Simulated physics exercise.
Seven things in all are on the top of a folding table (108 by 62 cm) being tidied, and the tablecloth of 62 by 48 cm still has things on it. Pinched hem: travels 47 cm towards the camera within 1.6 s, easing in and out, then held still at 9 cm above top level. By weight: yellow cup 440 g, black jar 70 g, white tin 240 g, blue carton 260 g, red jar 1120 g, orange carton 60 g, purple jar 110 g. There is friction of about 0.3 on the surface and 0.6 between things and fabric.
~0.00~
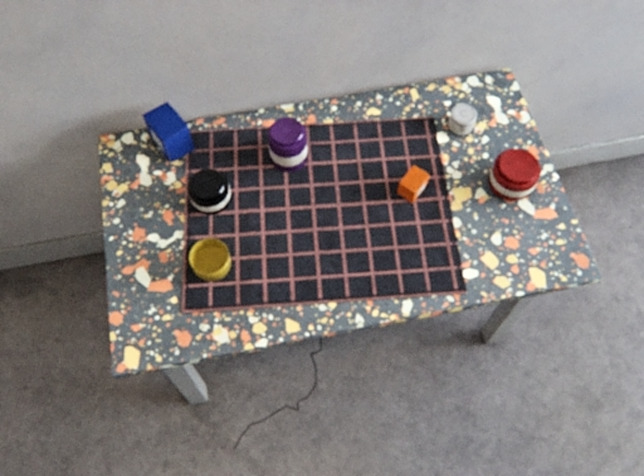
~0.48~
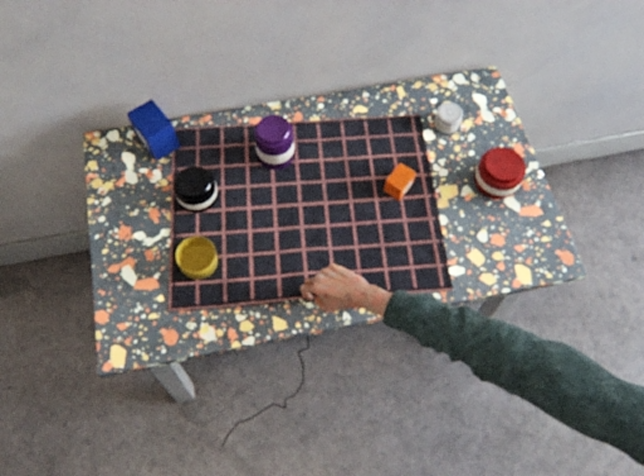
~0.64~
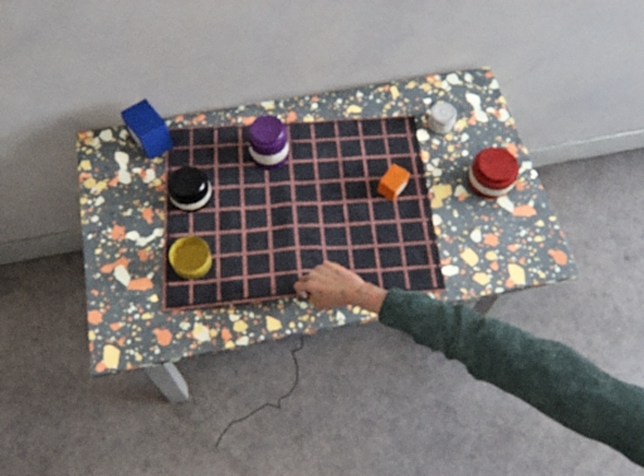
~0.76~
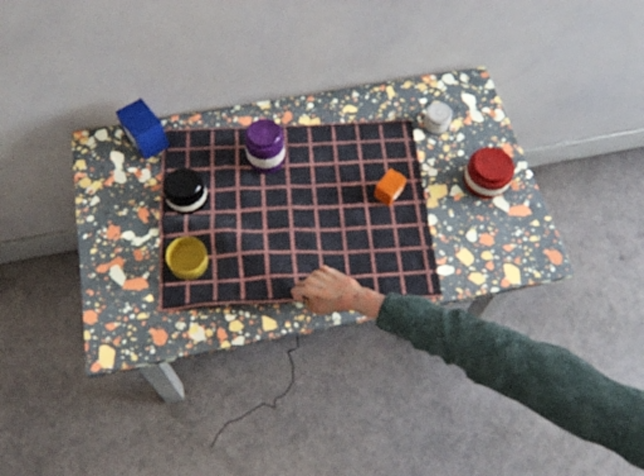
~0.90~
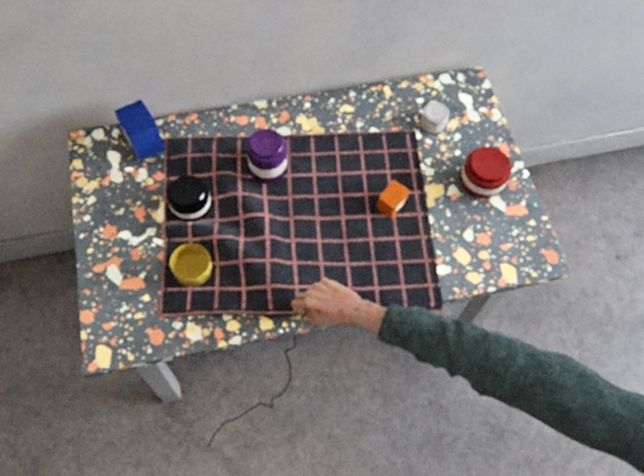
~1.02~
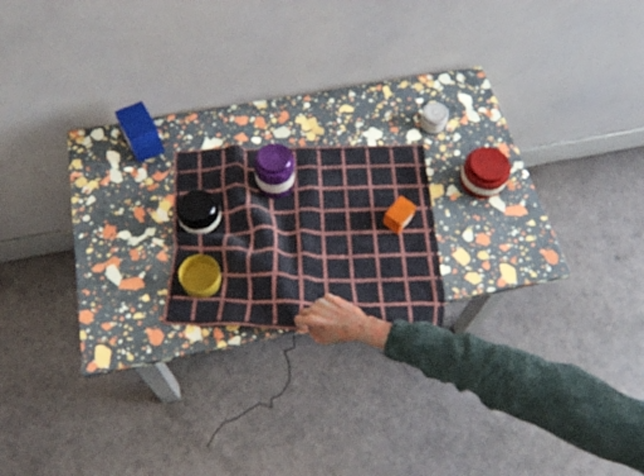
On a speckled table, a hand reaches in from the right, pinches the front hem of a dark checked cloth and draws it a short way towards the camera, carrying the yellow, black, purple and orange items along.
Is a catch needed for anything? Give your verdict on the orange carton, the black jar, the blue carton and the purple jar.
Result: Orange carton: Off; black jar: Off; blue carton: On; purple jar: Off.
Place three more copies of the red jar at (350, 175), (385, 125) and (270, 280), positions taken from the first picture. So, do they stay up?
In turn: Drops off, drops off, falls off.
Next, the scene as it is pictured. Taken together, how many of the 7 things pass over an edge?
That gives 4.
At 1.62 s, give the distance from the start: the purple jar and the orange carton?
Purple jar 40 cm, orange carton off the top.
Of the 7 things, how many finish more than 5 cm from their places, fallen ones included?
4.
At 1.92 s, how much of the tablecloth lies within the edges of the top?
I'd say close to 15 per cent of it.
By 1.3 s, 75 % of the tablecloth is still over the top; purple jar 22 cm off its start, orange carton 22 cm off its start, black jar 20 cm off its start.
By 1.6 s, 40 % of the tablecloth is still over the top; orange carton over the edge, purple jar 38 cm off its start, black jar 33 cm off its start.
By 1.9 s, 15 % of the tablecloth is still over the top; orange carton over the edge, purple jar 50 cm off its start at (356, 320), black jar on its side, 48 cm off its start at (258, 383).
By 2.2 s, 0 % of the tablecloth is still over the top; black jar over the edge, purple jar over the edge, orange carton over the edge.
By 3.8 s, 0 % of the tablecloth is still over the top; black jar over the edge, purple jar over the edge, orange carton over the edge, blue carton 1 cm off its start at (135, 120).
